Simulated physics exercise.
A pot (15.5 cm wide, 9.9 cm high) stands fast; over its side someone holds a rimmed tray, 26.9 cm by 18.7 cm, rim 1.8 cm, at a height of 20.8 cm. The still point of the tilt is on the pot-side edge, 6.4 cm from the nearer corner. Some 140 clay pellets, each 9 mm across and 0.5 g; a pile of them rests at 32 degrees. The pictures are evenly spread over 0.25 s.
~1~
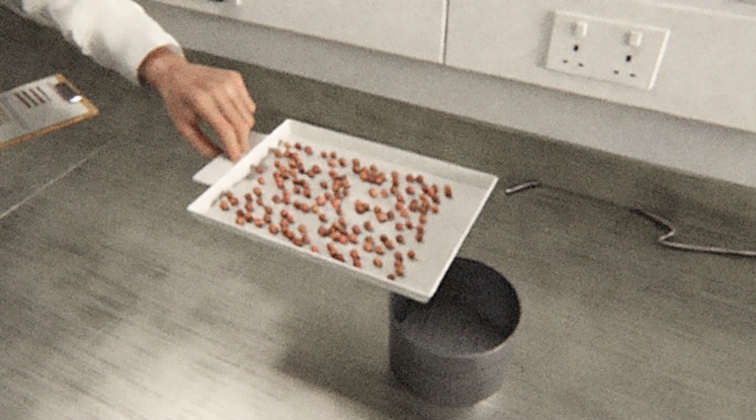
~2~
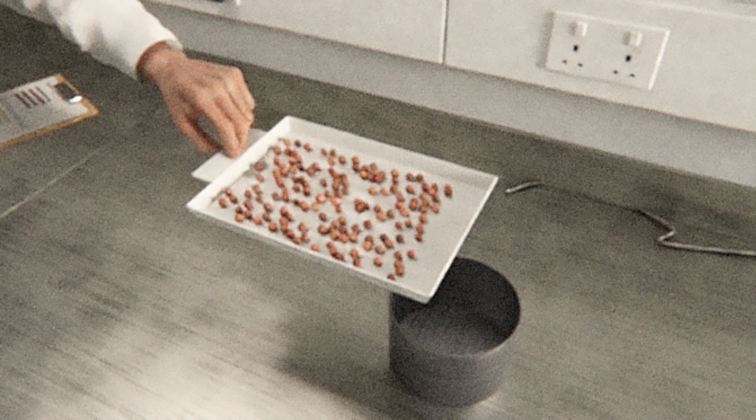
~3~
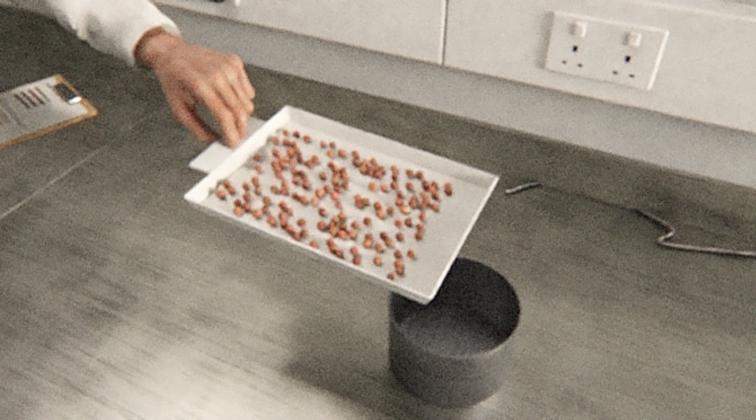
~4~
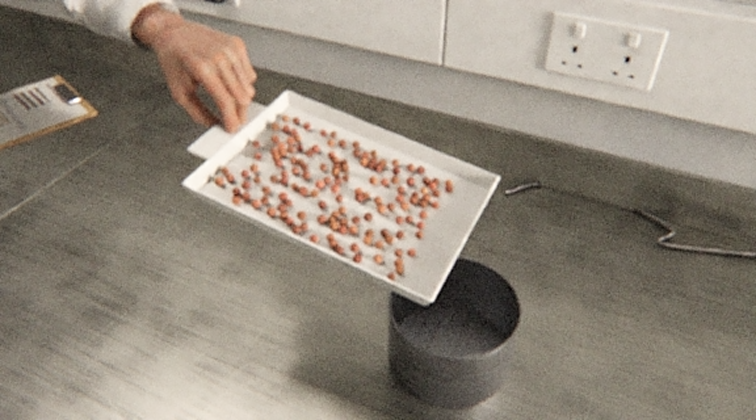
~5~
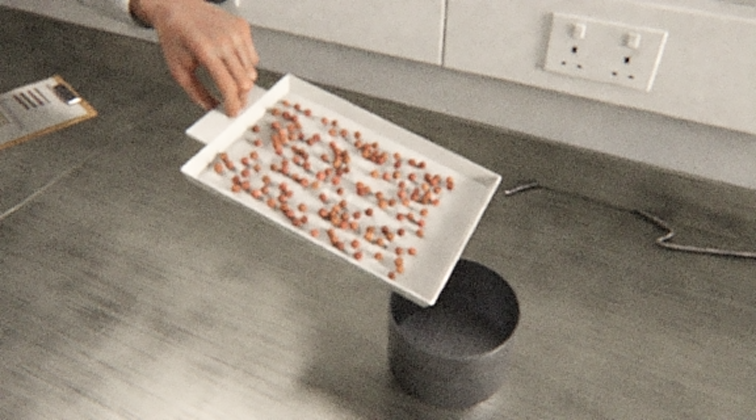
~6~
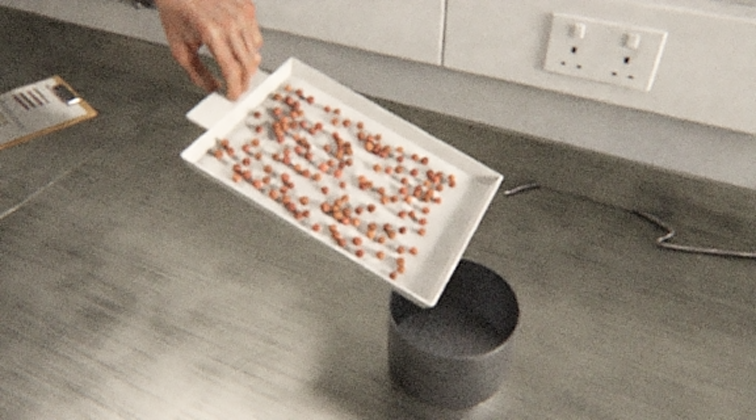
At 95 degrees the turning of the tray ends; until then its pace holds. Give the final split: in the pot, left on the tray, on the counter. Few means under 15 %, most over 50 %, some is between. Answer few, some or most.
Pot some, tray few, counter most.
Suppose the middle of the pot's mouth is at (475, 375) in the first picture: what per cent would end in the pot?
About 90 per cent.
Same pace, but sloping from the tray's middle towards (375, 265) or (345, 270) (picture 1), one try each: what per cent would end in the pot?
Some 0 and 5 per cent.
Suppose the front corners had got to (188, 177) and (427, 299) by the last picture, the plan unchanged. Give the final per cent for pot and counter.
Pot 0, counter 100.
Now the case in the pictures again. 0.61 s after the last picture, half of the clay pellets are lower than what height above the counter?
About 22 cm.
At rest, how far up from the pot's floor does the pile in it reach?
Some 1.5 cm.
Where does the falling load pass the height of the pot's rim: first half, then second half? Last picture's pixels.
First near (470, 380), later near (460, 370).
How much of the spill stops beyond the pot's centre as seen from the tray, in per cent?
Roughly 90 per cent.
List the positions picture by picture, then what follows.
The first picture shows tray tilt 0 degrees, front corners at (195, 207) and (427, 289); middle of the pieces at (335, 202); pot at (455, 302).
The second picture shows tray tilt 1 degrees, front corners at (194, 204) and (427, 290); middle of the pieces at (334, 201).
The third picture shows tray tilt 4 degrees, front corners at (192, 195) and (427, 291), lowest corner right front; middle of the pieces at (334, 196).
The fourth picture shows tray tilt 9 degrees, front corners at (191, 182) and (428, 294), lowest corner right front; middle of the pieces at (335, 189).
The fifth picture shows tray tilt 14 degrees, front corners at (190, 168) and (429, 296), lowest corner right front; middle of the pieces at (336, 181).
The sixth picture shows tray tilt 19 degrees, front corners at (190, 155) and (430, 298), lowest corner right front; middle of the pieces at (338, 174); pot at (454, 303).
Then, 0.37 s after the last picture, tilt 56 degrees; the tray holds 100 %, the pot 0 %.
Then, 0.61 s after the last picture, tilt 81 degrees; the tray holds 70 %, the pot 0 %.
Then, 0.96 s after the last picture, tilt 95 degrees; the tray holds 0 %, the pot 20 %.
In the end, pot 30 %, tray 0 %, counter 75 %.
